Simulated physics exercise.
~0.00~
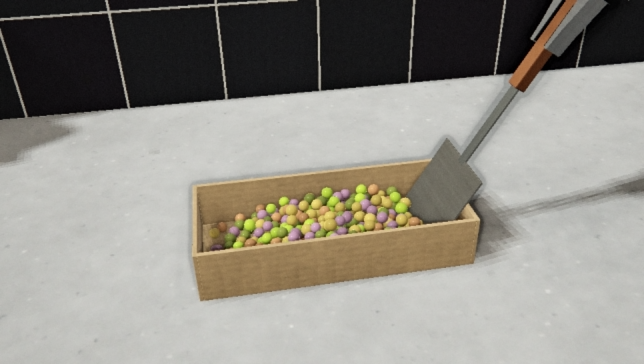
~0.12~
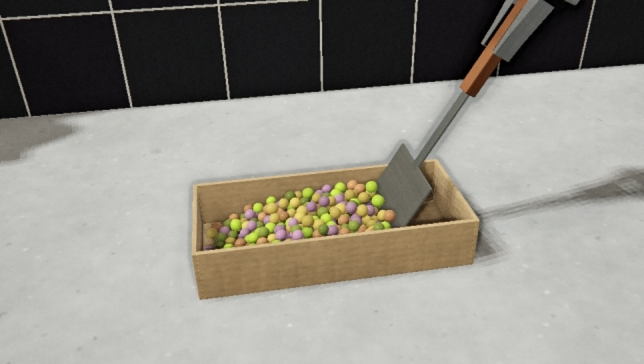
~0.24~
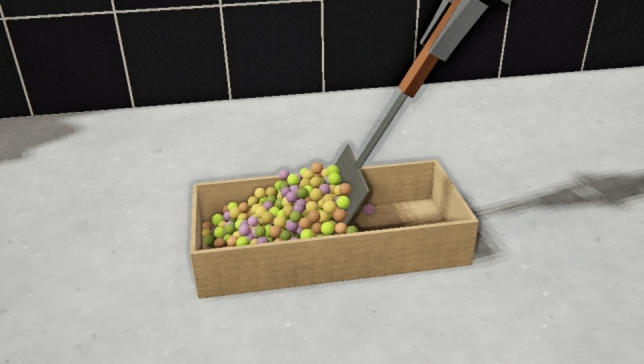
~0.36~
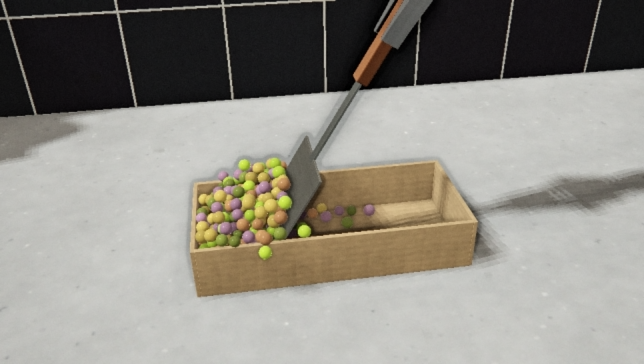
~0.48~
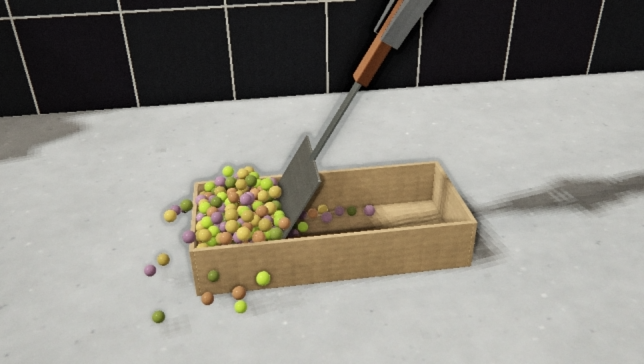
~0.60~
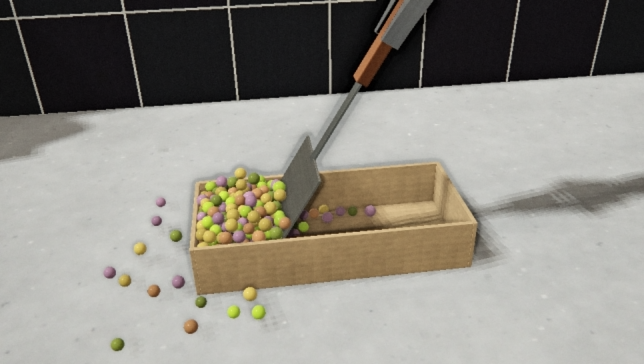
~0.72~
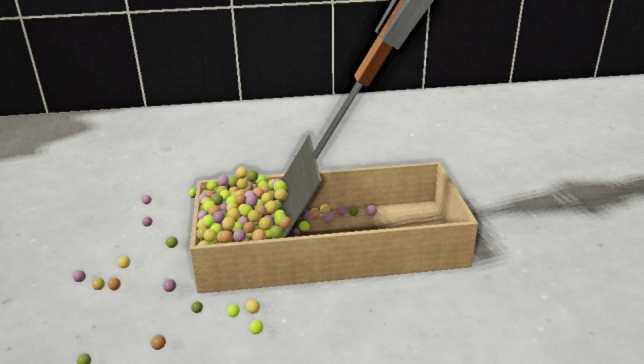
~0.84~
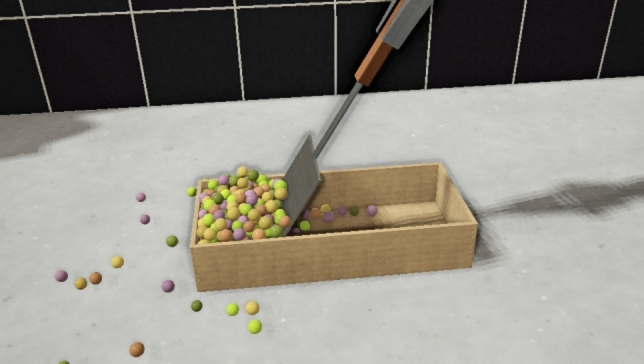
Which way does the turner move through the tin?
The turner moves to the left, pushing the round sweets toward the left end of the tin.
